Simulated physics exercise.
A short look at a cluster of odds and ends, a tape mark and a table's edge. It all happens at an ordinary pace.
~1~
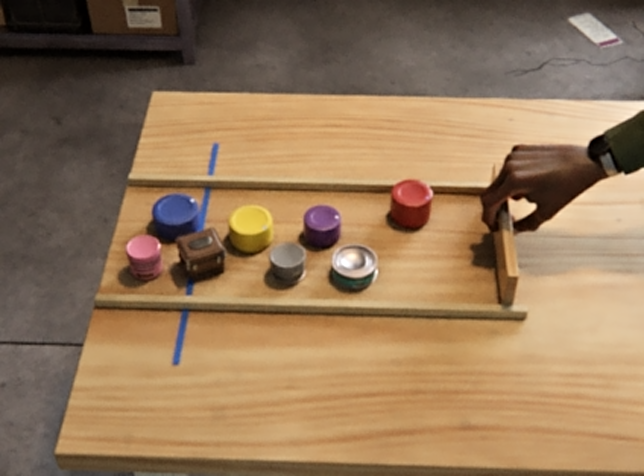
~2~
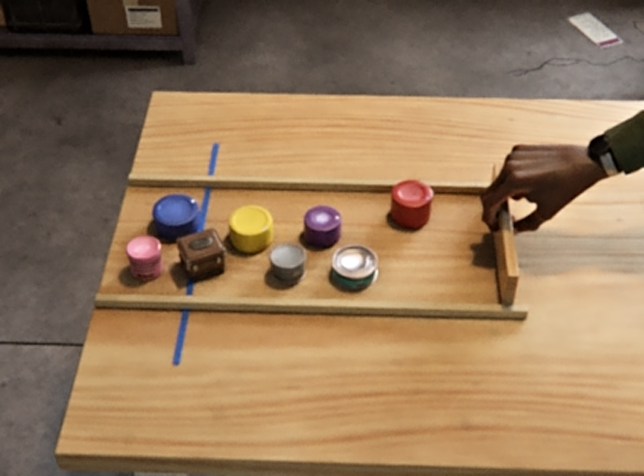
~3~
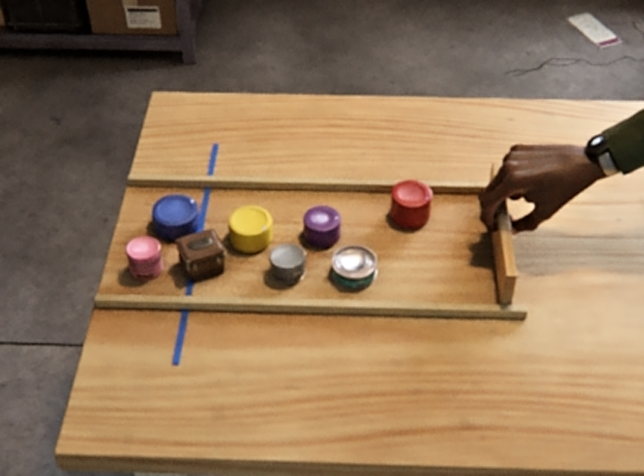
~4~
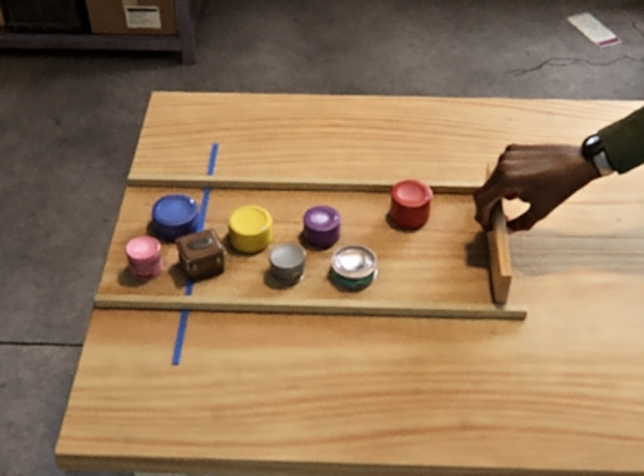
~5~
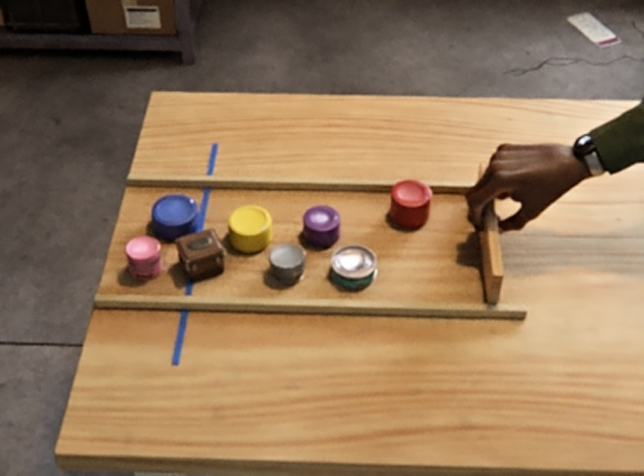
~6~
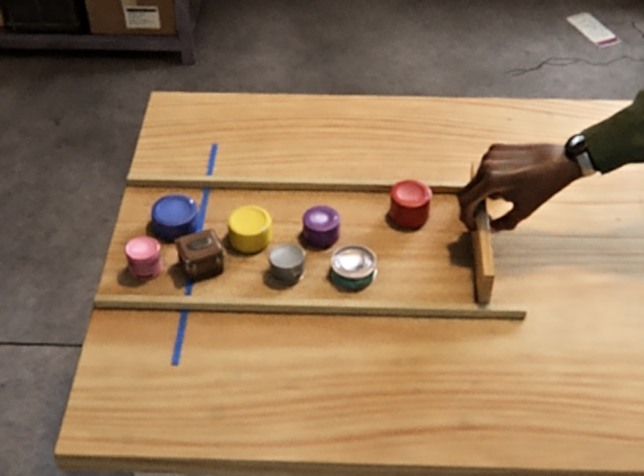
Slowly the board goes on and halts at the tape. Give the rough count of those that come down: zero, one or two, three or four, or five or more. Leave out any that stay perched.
In the end the number that fall off is one or two.
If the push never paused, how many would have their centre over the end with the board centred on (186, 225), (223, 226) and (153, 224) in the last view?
Past the end: 2, 1 and 5.
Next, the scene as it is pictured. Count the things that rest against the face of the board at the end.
That makes 3.
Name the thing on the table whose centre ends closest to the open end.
That is the brown case.
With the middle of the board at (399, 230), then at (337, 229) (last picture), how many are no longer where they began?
By then 1, and 4.
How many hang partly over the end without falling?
The number is 1.
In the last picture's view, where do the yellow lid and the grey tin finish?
The yellow lid stops around (145, 240); the grey tin around (131, 279).
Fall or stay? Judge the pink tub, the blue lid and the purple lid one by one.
The pink tub is lost; the blue lid holds on; the purple lid is kept.
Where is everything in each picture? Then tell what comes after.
The first frame shows pink tub (145, 258); blue lid (176, 217); brown case (201, 255); board (503, 233); tape (198, 241).
The second frame shows blue lid (177, 217); turquoise pot (355, 267).
The third frame shows brown case (201, 255); board (501, 233).
The fourth frame shows pink tub (145, 259); red lid (411, 204).
The fifth frame shows blue lid (176, 217); yellow lid (250, 229).
The sixth frame shows pink tub (144, 259); blue lid (175, 217); brown case (200, 255); board (481, 232); tape (197, 242).
A little later, none off yet; pink tub at rest near (144, 259); blue lid at rest near (175, 217); brown case at rest near (200, 255).
Next, none off yet; pink tub at rest near (140, 259); blue lid at rest near (175, 217); brown case shifted a little near (178, 253).
When it is over, the number that fall off is one or two; down, pink tub.
